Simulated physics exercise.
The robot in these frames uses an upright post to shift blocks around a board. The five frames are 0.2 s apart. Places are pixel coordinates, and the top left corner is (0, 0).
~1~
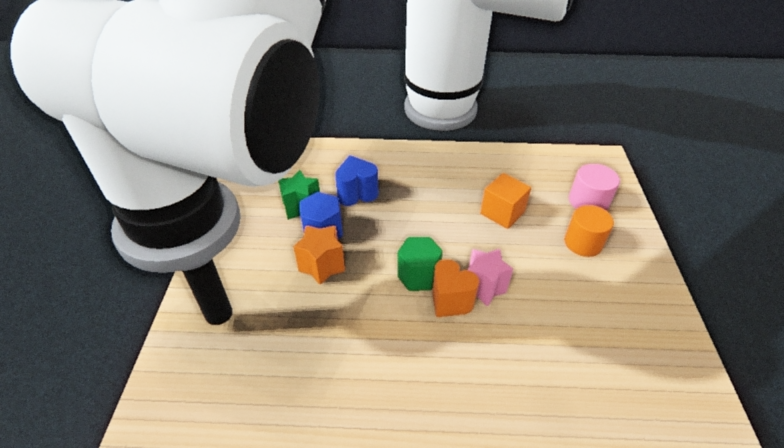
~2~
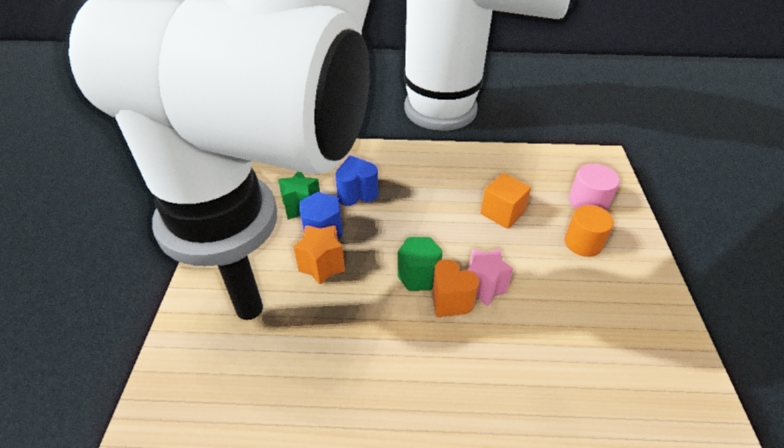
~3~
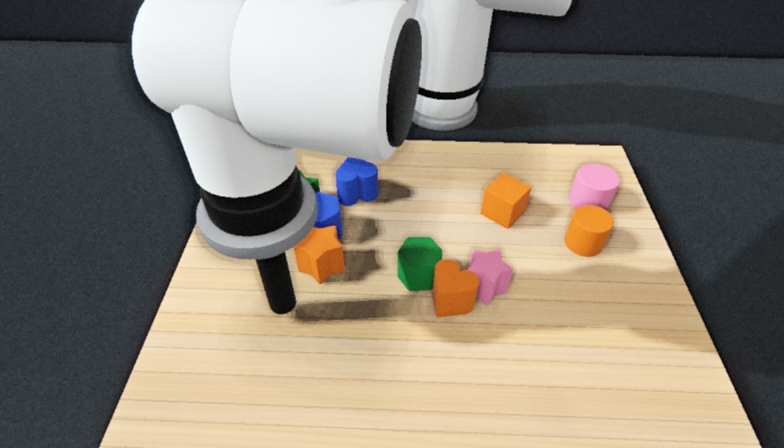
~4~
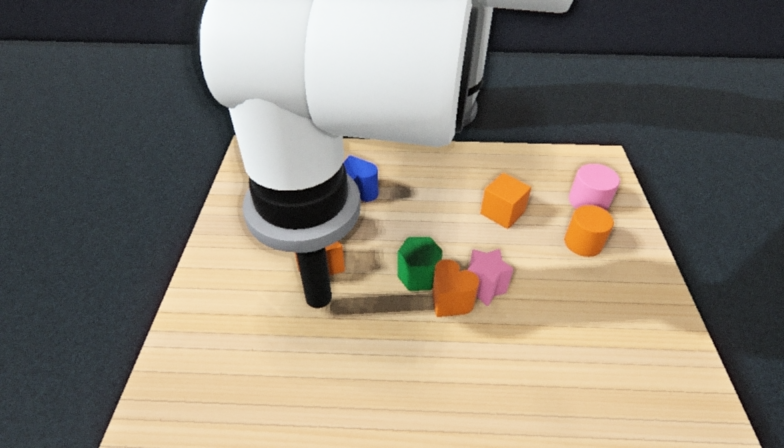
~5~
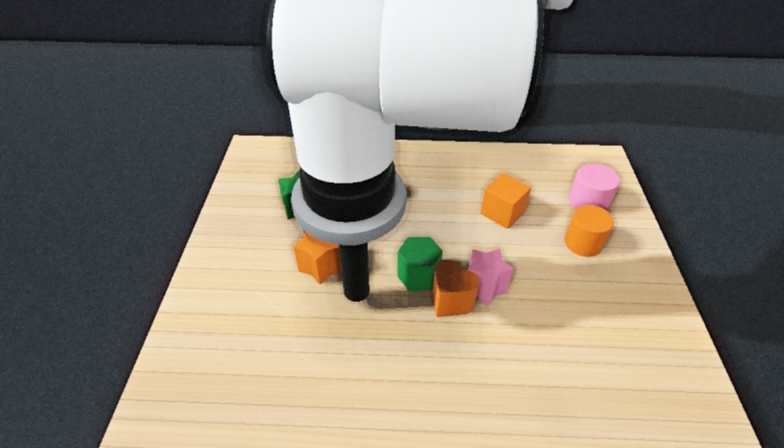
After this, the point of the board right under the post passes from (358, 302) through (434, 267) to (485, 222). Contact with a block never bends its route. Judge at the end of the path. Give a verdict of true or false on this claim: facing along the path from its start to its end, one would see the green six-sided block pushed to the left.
This is false.
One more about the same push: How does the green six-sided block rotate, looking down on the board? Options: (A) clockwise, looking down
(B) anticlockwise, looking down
Choice A: Clockwise, looking down.
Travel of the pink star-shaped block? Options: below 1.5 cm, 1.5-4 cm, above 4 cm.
Up to 1.5 cm.
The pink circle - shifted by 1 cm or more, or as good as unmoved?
It keeps its position.
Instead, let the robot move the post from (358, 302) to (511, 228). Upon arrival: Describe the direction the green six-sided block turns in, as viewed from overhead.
With the clock.
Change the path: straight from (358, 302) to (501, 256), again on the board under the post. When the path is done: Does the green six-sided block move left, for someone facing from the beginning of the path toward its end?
Yes - that is the case.
What follows on the original path. One third of the way, post at (412, 270); green six-sided block at (440, 242); orange heart at (457, 277), turned 15° clockwise.
Two thirds of the way, post at (457, 241); green six-sided block at (486, 217), turned 15° clockwise; orange heart at (457, 277), turned 15° clockwise.
At the end, post at (487, 212); green six-sided block at (520, 205), turned 50° clockwise; orange heart at (457, 277), turned 15° clockwise; pink star-shaped block still; orange four-sided block at (522, 180), turned 40° anticlockwise; pink circle still.
